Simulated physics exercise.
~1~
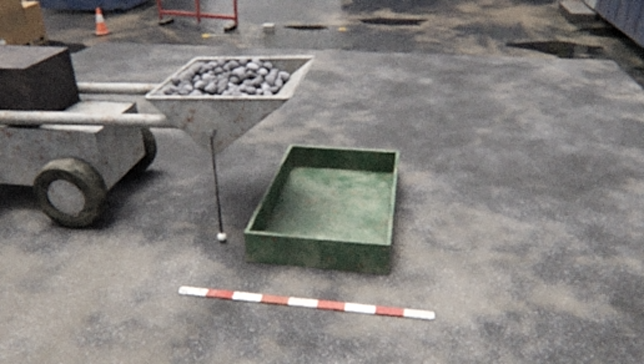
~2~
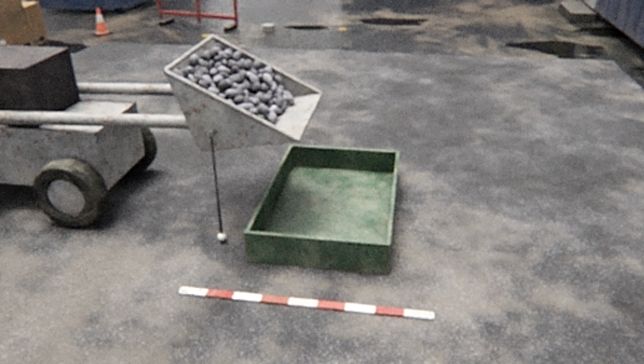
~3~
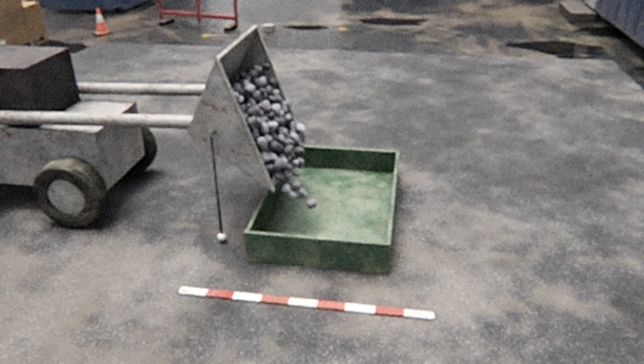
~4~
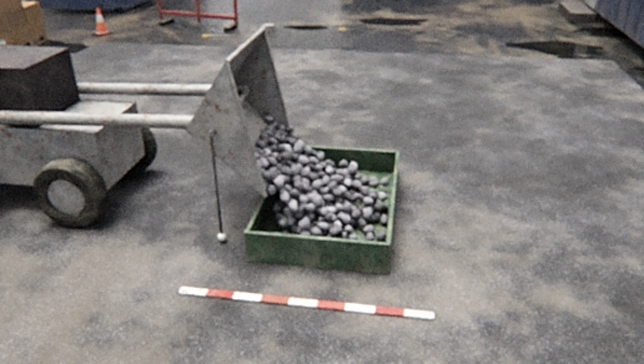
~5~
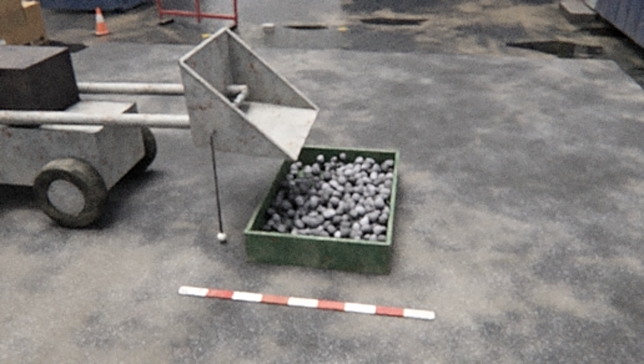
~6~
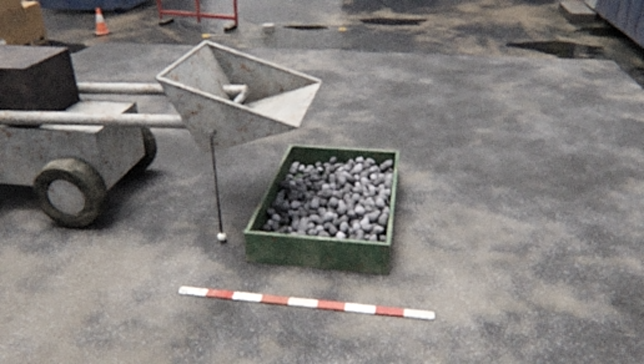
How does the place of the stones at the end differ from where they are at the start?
At the start the stones are heaped in the raised bucket of the loader, and at the end they lie in the green bin on the ground, lower down and further to the right.
The footage shows a loader's bucket full of rounded grey cobbles tipping steeply to the right and pouring them into a green bin on the ground, then swinging partway back up, empty, while the stones lie spread in the bin.
